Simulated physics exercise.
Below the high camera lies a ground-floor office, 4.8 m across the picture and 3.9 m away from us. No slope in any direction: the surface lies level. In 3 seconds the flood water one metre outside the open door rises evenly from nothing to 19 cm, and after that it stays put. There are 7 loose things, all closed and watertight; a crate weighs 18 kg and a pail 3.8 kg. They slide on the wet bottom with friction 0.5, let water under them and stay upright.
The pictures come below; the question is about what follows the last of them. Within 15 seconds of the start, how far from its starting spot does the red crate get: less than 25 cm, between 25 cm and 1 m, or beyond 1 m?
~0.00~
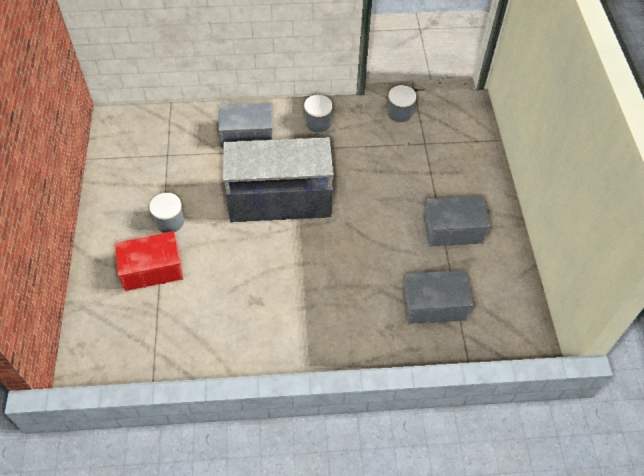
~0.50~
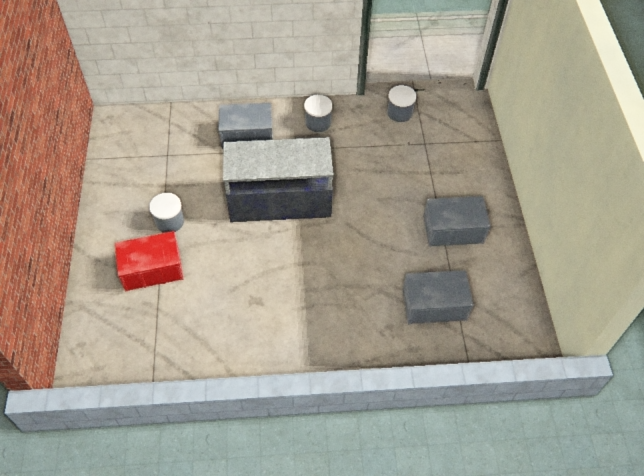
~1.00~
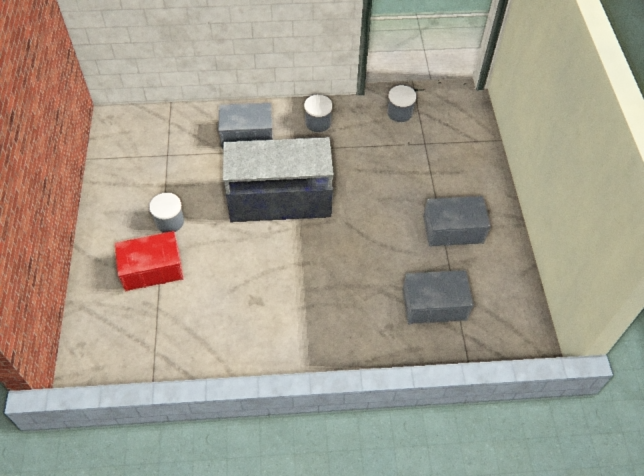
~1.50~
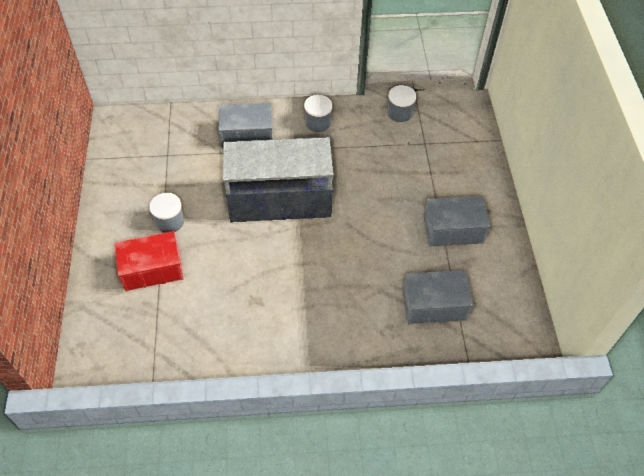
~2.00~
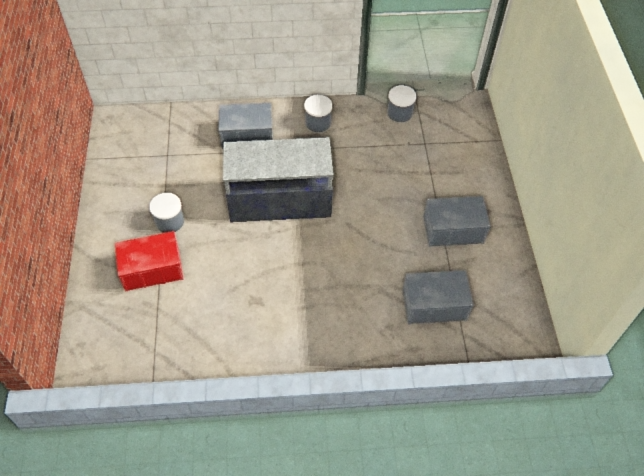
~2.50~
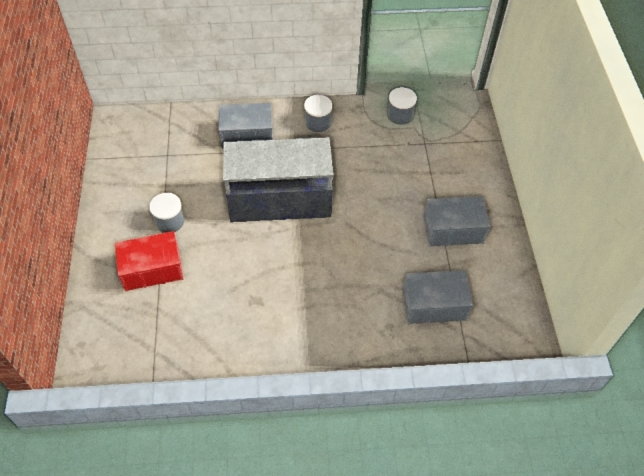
It gets shunted far.
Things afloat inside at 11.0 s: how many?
I'd say 2 of them.
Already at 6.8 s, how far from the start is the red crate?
Roughly 0 centimetres by that point.
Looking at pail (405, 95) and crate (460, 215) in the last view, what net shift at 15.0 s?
In that order: 40 cm, 300 cm.
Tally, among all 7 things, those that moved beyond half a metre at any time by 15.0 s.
I get 7.
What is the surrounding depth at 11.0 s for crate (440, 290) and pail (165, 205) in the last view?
First about 13 cm, second about 4 cm.
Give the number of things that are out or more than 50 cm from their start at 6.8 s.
Count: 2.
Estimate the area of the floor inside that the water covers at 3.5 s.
Somewhere around 3.5 m2, roughly.
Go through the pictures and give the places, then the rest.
In the first picture, the red crate at (147, 253) rests on the ground; 0.0 m2 under water; 0 of 7 have shifted.
In the second picture, the red crate at (147, 253), on the bottom; 0.0 m2 under water; 0 of 7 have shifted.
In the third picture, the red crate at (147, 253), on the bottom; 0.0 m2 under water; 0 of 7 have shifted.
In the fourth picture, the red crate at (147, 253), on the bottom; 0.0 m2 under water; 0 of 7 have shifted.
In the fifth picture, the red crate at (147, 253) rests on the ground; water covers 0.1 m2; 0 of 7 have shifted.
In the sixth picture, the red crate at (147, 253) rests on the ground; water covers 0.7 m2; 0 of 7 have shifted.
After 3.5 s the red crate is near (147, 253), 0.0 m from its start, aground; 0 afloat.
After 6.8 s the red crate is near (147, 253), 0.0 m from its start, aground; 3 afloat.
After 11.0 s the red crate is near (138, 221), 0.4 m from its start, aground; 2 afloat.
After 15.0 s the red crate is near (179, 111), 1.9 m from its start, afloat; 7 afloat.
